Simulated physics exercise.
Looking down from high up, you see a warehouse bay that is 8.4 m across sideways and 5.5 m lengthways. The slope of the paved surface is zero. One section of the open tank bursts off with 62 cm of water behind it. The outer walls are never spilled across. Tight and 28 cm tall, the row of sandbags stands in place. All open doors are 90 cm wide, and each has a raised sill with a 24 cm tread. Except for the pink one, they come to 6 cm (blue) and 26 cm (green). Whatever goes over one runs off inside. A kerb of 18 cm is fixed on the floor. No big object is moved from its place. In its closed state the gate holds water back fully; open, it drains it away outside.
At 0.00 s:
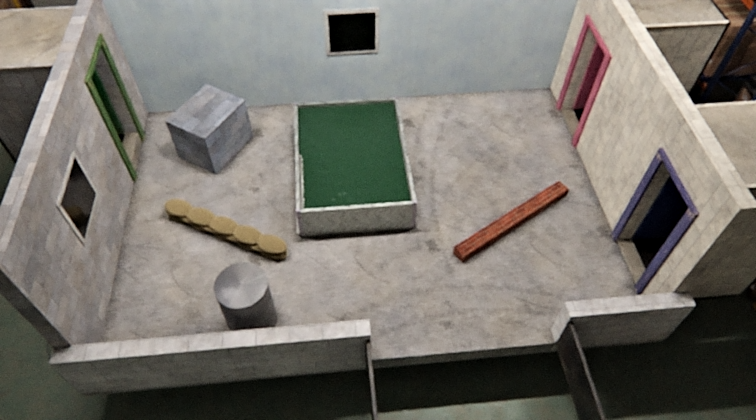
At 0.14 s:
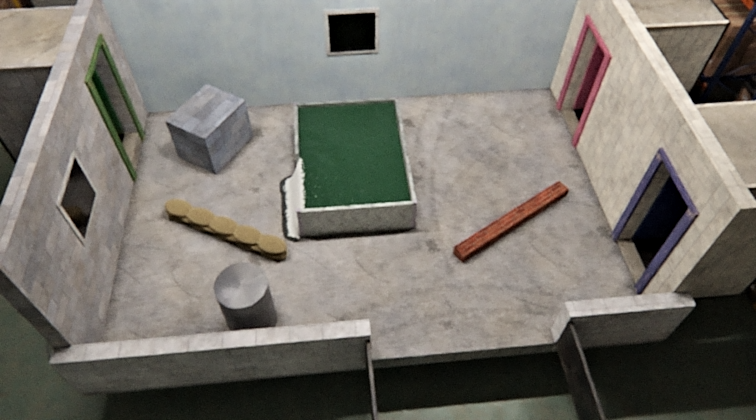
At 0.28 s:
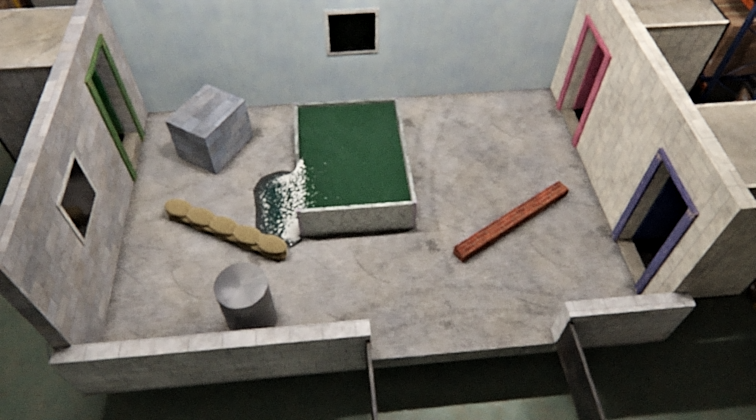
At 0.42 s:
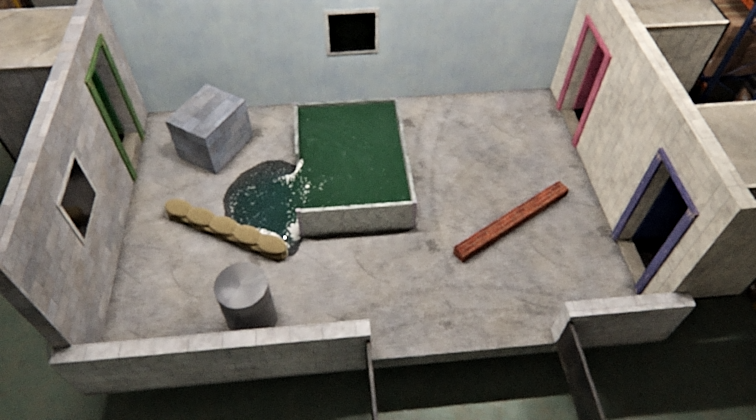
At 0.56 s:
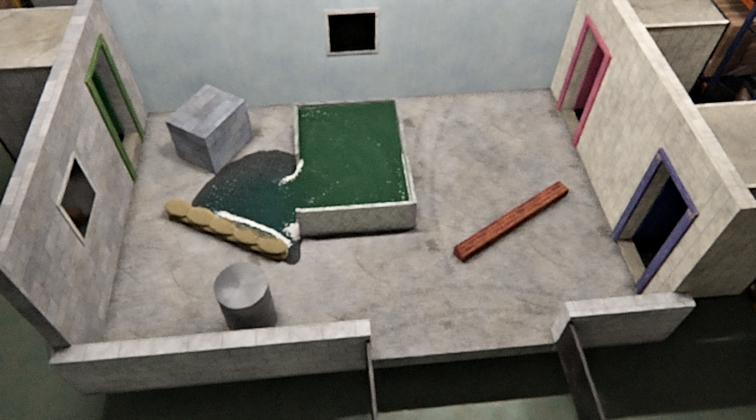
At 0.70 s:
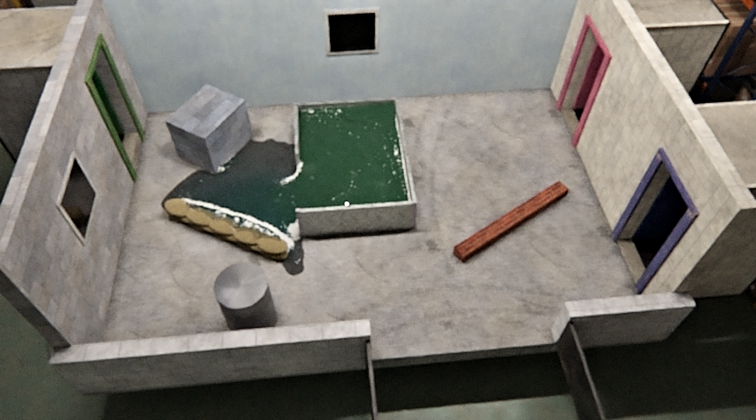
Dark green water bursts from the tank's left side and spreads across the floor to the sandbags.
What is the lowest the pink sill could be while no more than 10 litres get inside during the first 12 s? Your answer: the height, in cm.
About 9.5 cm.
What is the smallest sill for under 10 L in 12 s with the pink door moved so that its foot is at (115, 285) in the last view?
Minimum: Close to 7.0 cm.
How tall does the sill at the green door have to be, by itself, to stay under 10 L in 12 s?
Green: Roughly 35 cm.
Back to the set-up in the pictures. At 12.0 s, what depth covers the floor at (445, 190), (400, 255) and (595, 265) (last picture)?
About 3, 2 and 6 cm respectively.
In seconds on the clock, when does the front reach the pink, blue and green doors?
The pink door at 5.5 seconds, the blue door at 8.5 seconds, the green door at 1.2 seconds.
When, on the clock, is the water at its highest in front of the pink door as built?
Approximately 8.0 s.
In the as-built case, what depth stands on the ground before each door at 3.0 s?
Before pink it's 0 cm, before blue 0 cm, before green 31 cm.
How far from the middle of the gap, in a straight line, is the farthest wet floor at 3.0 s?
Front distance: Approx. 4.2 m.
After 1.4 s water covers 15 % of the floor, deepest (46 cm) near (262, 236); it has not reached the pink door.
After 3.0 s water covers 40 % of the floor, deepest (38 cm) near (148, 115); it has not reached the pink door.
After 12.0 s water covers 95 % of the floor, deepest (11 cm) near (106, 325); 8 cm at the pink door, 57 litres in over its 6 cm sill.
At the pink door as built, the water arrived by 5.6 s and peaked near 11 cm at 8.2 s.
Run again over the same 12 s with other heights there, 24 litres in over 8 cm, 1 litre over 11.5 cm. The limit of 10 litres is kept from about 9.5 cm up.
